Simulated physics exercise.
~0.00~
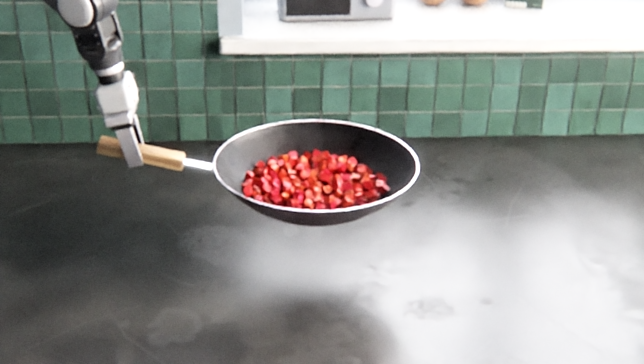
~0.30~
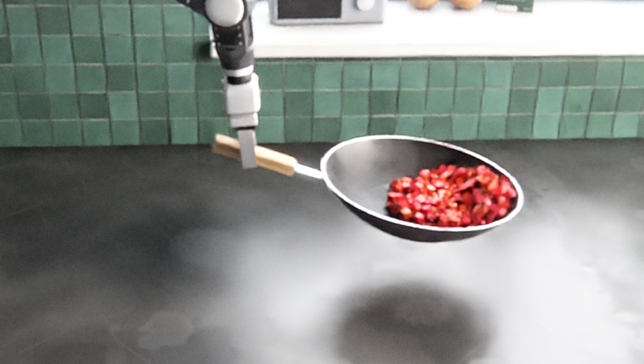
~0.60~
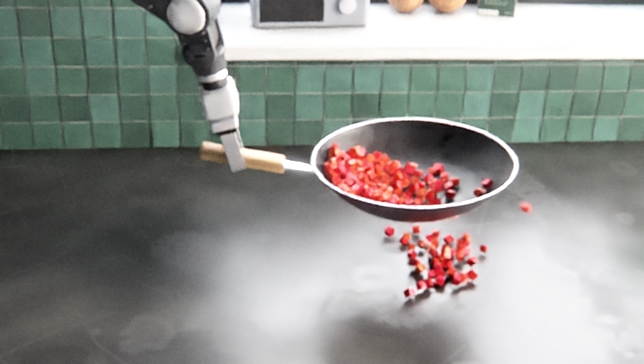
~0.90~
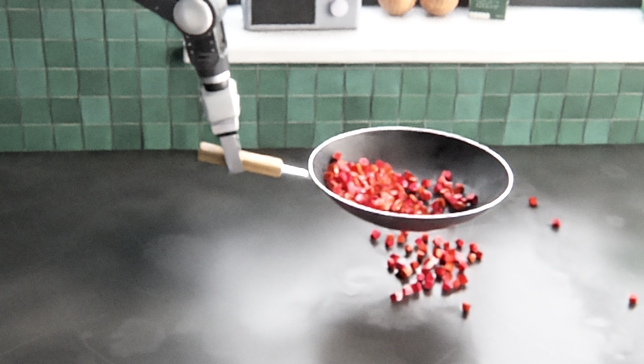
Red diced pieces spill from a wok that a robot arm jerks right, scattering below it.
